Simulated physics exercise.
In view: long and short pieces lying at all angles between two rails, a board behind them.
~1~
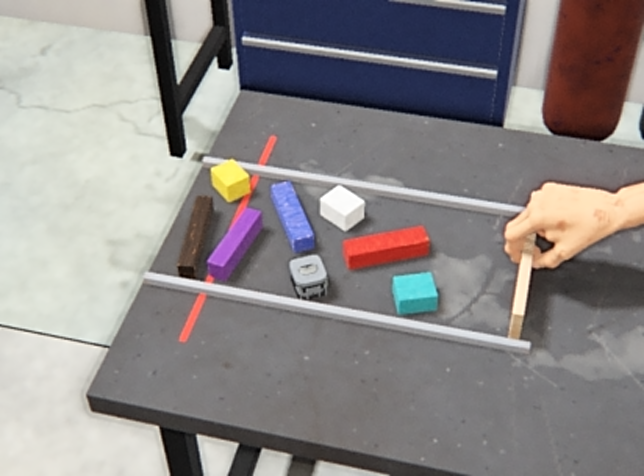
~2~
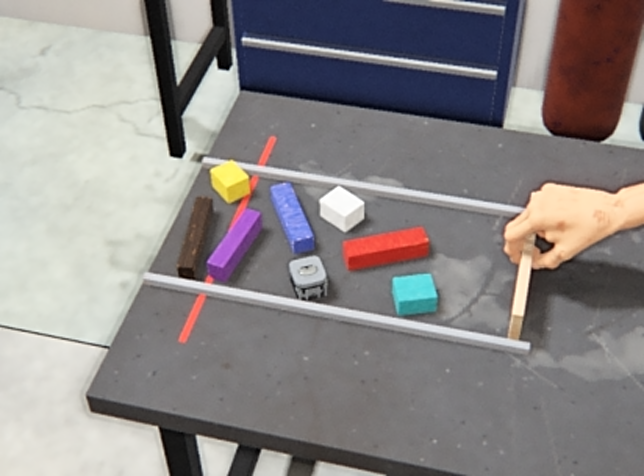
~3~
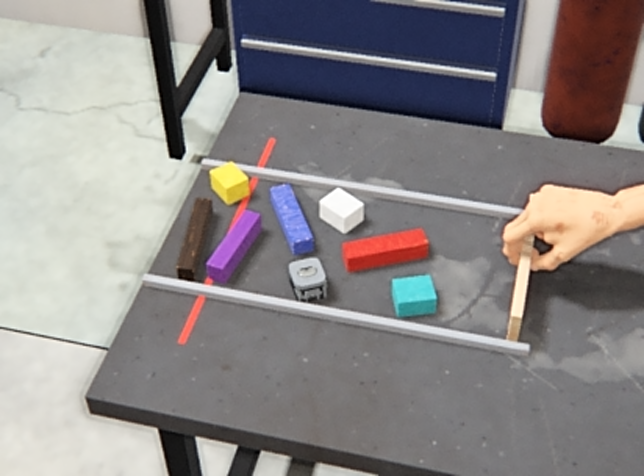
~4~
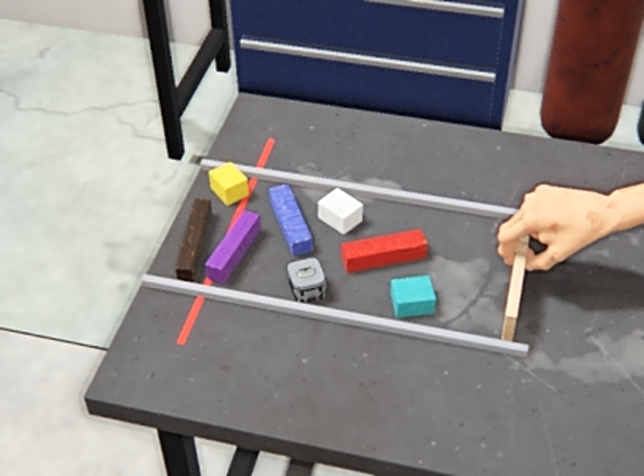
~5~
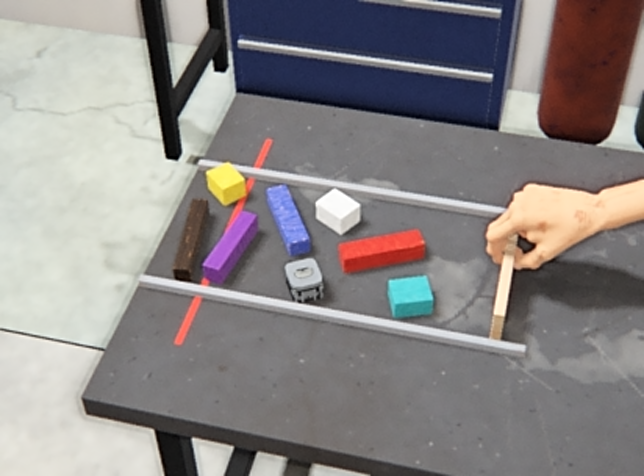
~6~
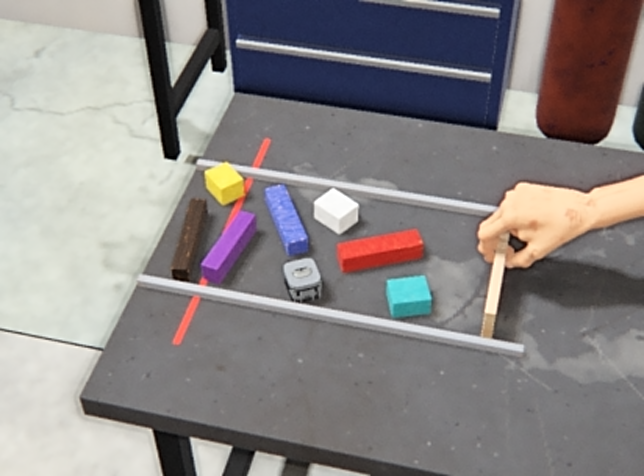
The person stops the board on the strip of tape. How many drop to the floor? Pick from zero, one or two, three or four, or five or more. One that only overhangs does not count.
In the end the number that fall off is three or four.
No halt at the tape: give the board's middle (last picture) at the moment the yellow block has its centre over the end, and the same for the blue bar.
About (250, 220), and (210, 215) for the other.
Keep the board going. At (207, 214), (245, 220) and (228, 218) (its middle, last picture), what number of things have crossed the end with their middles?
It would be 5, 2 and 3.
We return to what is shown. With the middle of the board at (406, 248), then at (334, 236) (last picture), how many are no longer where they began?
First 2, then 5.
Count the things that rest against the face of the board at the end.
It touches 3.
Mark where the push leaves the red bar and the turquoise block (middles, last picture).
The red bar stops around (192, 225); the turquoise block around (194, 254).
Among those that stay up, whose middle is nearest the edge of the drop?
It is the grey case.
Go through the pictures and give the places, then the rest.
The first frame shows black bar (196, 237); yellow block (231, 181); purple bar (236, 244); board (526, 264); tape (232, 229).
The second frame shows yellow block (231, 181); red bar (386, 249).
The third frame shows purple bar (235, 246); white block (341, 211).
The fourth frame shows black bar (194, 239); grey case (307, 281).
The fifth frame shows yellow block (227, 184); turquoise block (410, 297).
The sixth frame shows black bar (190, 239); yellow block (225, 183); purple bar (230, 247); board (499, 264); tape (226, 231).
Soon after, none off yet; black bar at rest near (190, 239); yellow block at rest near (225, 183); purple bar at rest near (230, 247).
Then, none off yet; black bar moved a little near (168, 234); yellow block moved about its own width near (202, 179); purple bar moved a little near (184, 238).
At rest, the number that fall off is three or four; fallen, purple bar, yellow block and black bar.
